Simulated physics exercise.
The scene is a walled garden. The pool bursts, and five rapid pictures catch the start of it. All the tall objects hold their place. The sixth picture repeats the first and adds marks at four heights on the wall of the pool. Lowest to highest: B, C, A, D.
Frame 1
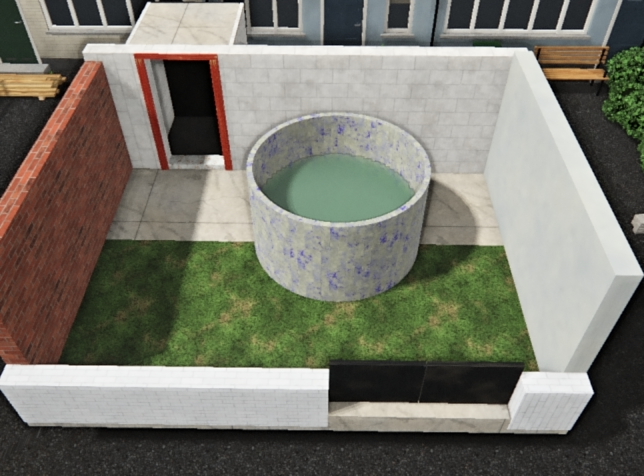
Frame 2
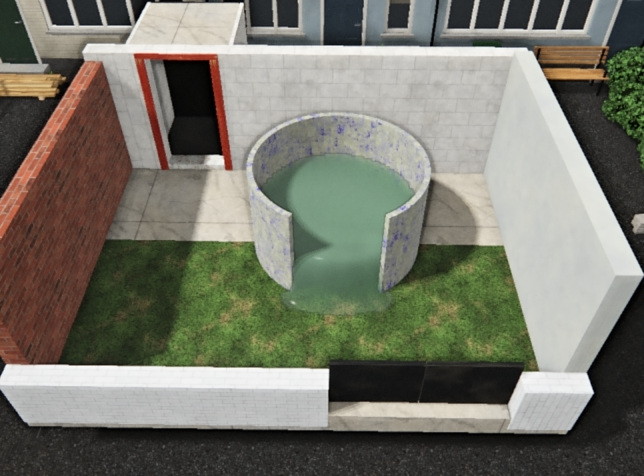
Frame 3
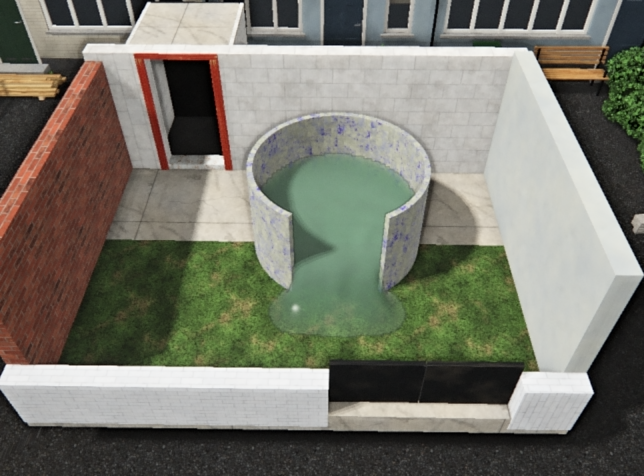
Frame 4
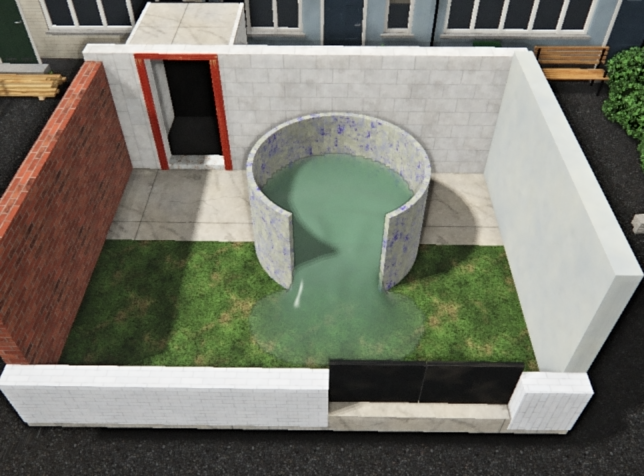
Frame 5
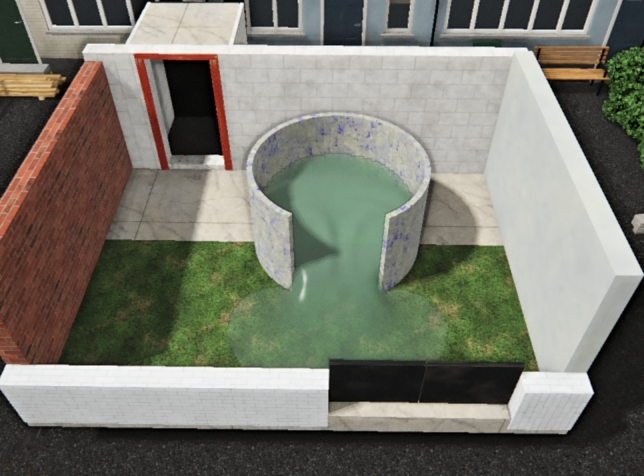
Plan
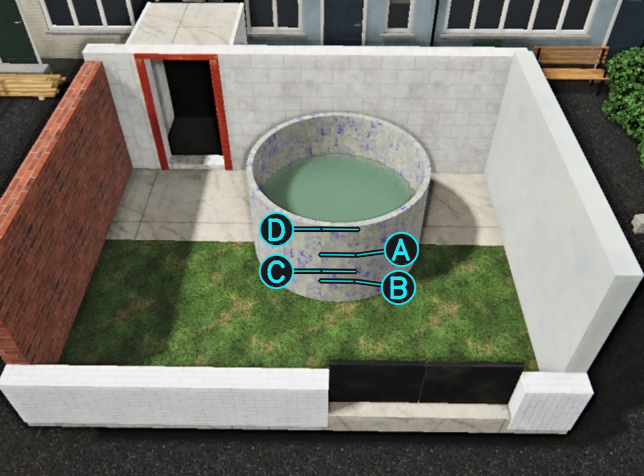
Greenish water poured out of a round stone pool in a walled garden after a gap opened in its front, spreading across the grass in a widening puddle while everything else stayed still.
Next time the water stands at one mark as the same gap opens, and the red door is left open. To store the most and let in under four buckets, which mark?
It is C.
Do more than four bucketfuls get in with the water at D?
Yes, that goes wrong.
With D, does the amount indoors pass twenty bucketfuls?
Yes, it does.
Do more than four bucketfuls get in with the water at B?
No, that is safe.
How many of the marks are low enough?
Two.
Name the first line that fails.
A it is.
On the marked copy, A at (338, 254); B at (337, 281); C at (338, 271); D at (339, 229); from the bottom up B, C, A, D.
Choosing A, about 14 bucketfuls get in.
Choosing B, nothing gets over.
Choosing C, a bucket or two gets in.
Choosing D, dozens of bucketfuls pour in.
